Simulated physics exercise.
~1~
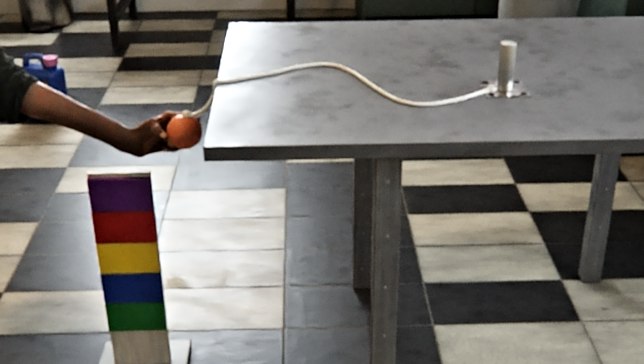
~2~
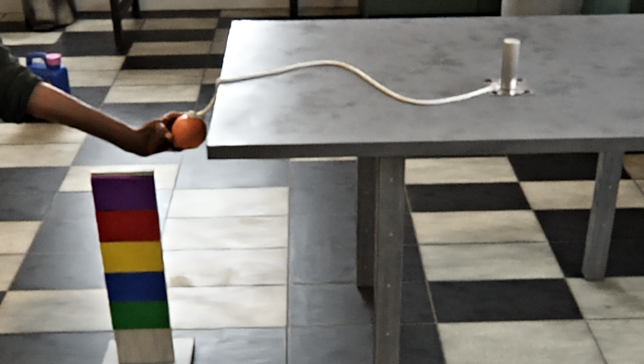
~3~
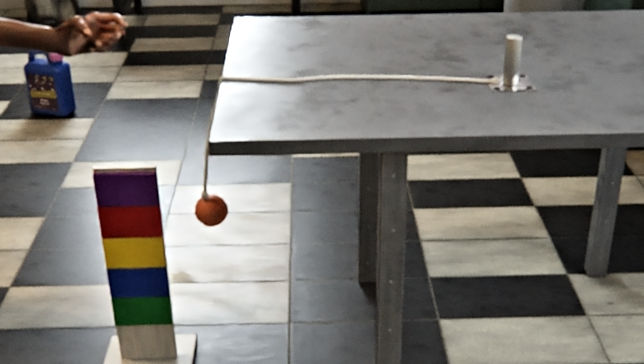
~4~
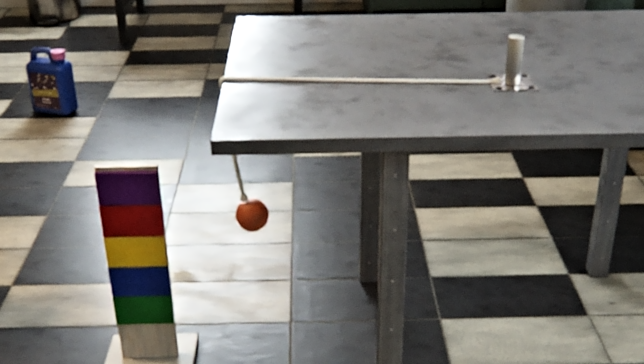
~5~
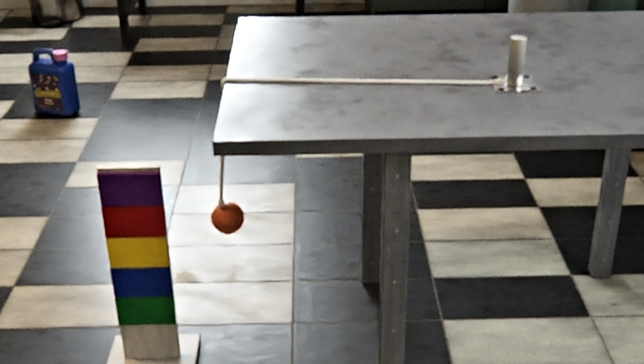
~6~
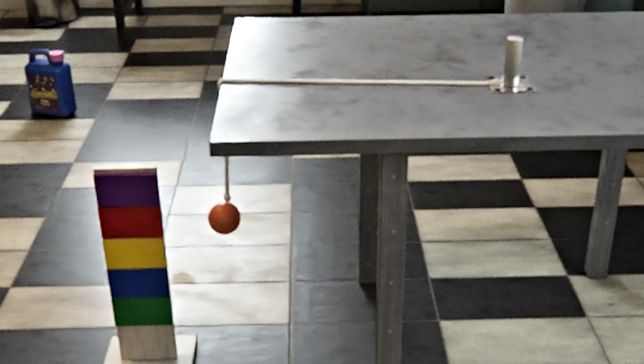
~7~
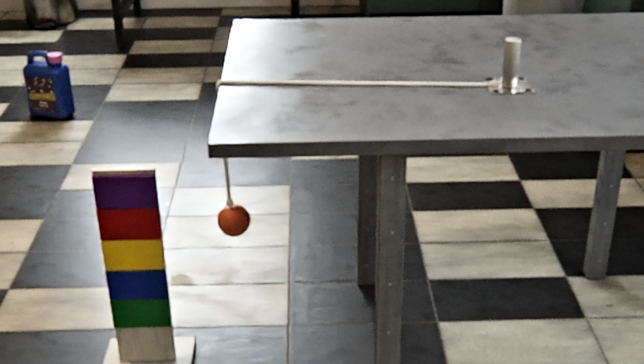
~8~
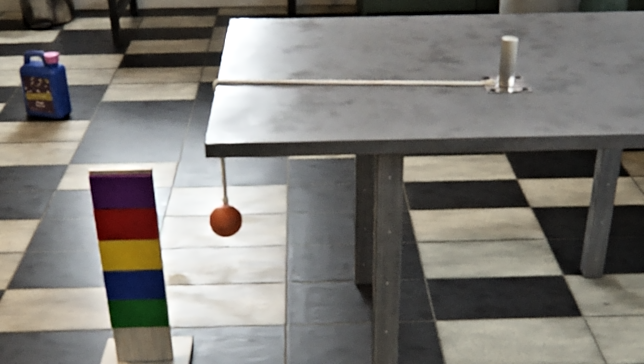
Orange ball on a slack cord dropping from a hand beside a table, swinging slightly, and hanging level with the red band.
